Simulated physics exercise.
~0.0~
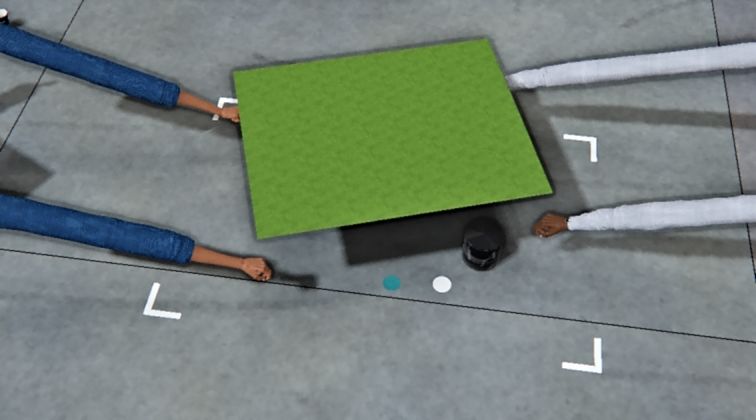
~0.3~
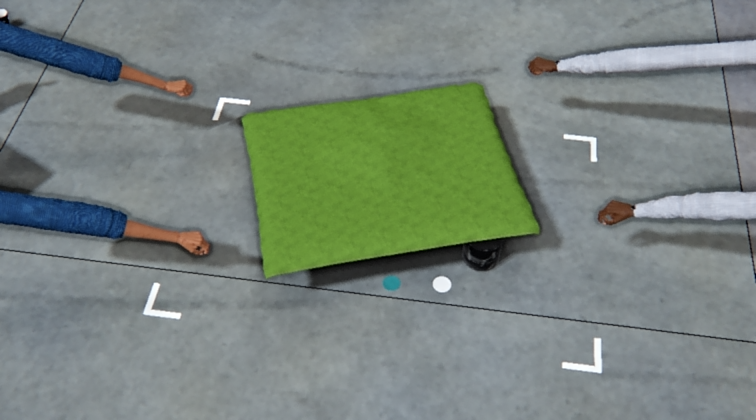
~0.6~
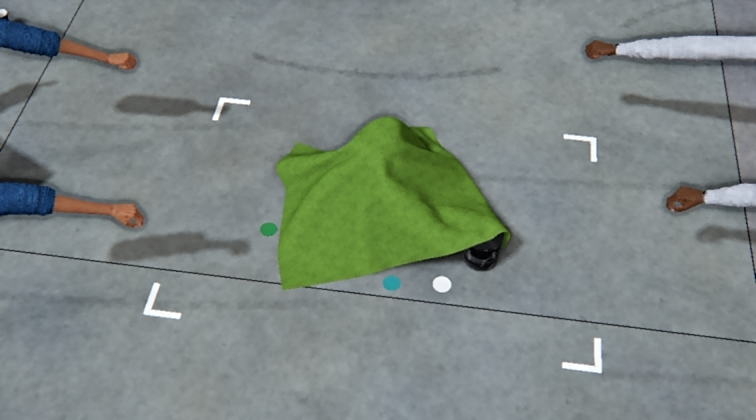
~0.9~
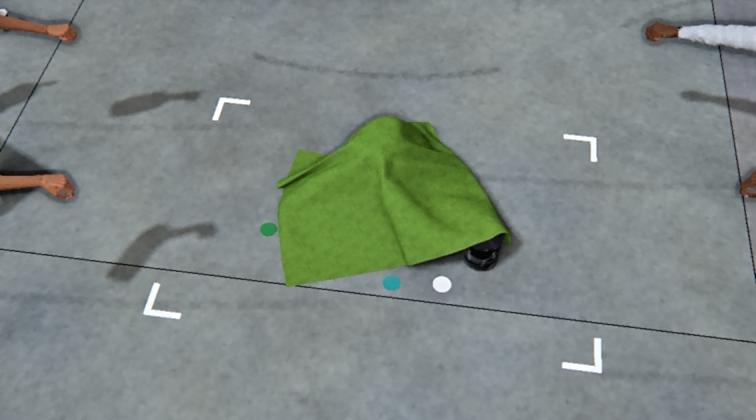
The video shows two pairs of hands releasing a flat green cloth above a gray floor, then drawing back to either side as it drops and crumples into a raised, draped heap, leaving part of a black tub and green, teal and white discs visible beside it.
